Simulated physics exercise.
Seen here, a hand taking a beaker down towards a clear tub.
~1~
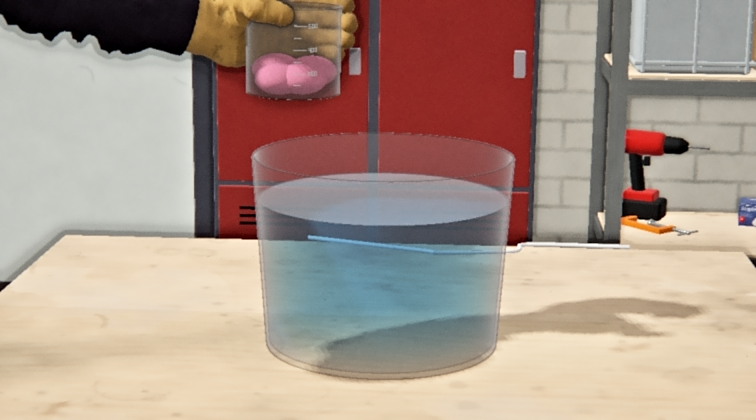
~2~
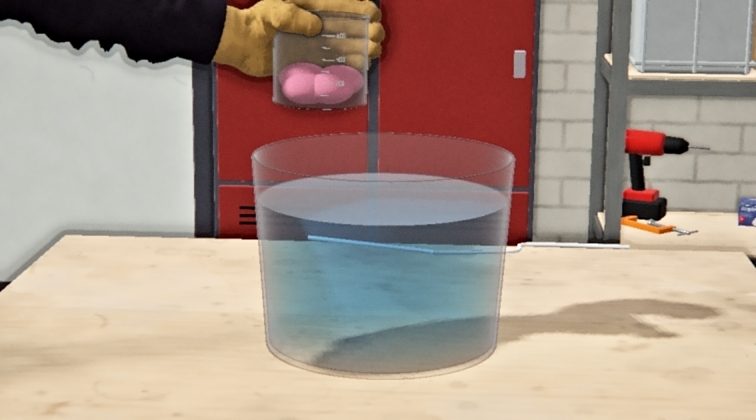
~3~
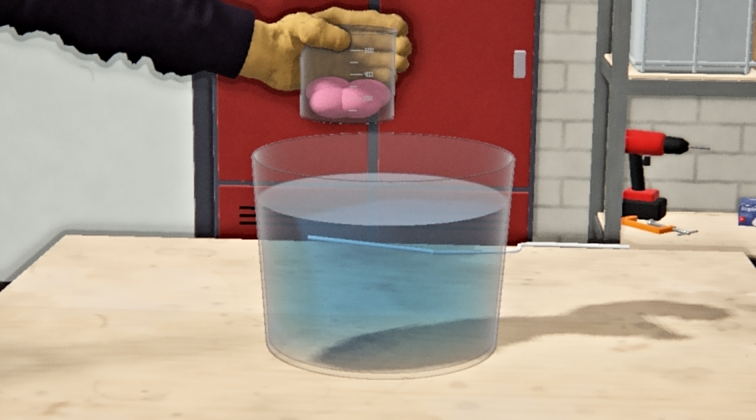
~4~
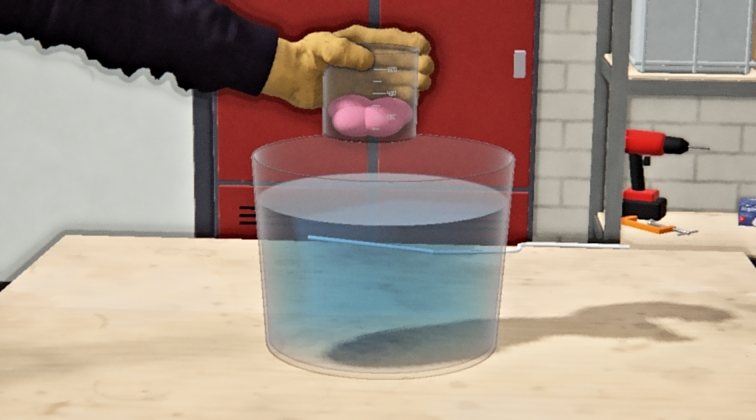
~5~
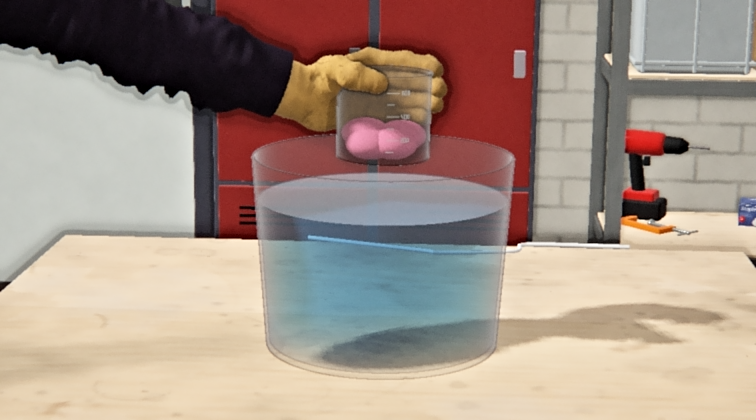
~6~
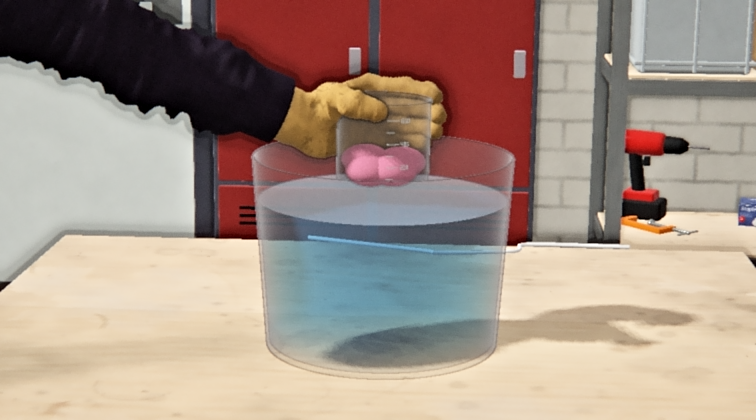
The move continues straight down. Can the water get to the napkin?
It ends up wet.
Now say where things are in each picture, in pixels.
In the first frame, beaker (294, 48) mouth up; above the clear tub.
In the second frame, beaker (321, 57) mouth up; napkin (320, 87); coming down.
In the third frame, beaker (348, 71) mouth up; lower.
In the fourth frame, beaker (370, 90) mouth up; napkin (369, 119); lower still.
In the fifth frame, beaker (384, 112) mouth up; close to the surface.
In the sixth frame, beaker (383, 139) mouth up; napkin (382, 168); just over the surface.
A moment on, the beaker enters the water.
Further on, water pours in as the air escapes.
When it is over, the beaker is under, flooded, and the napkin is wet.
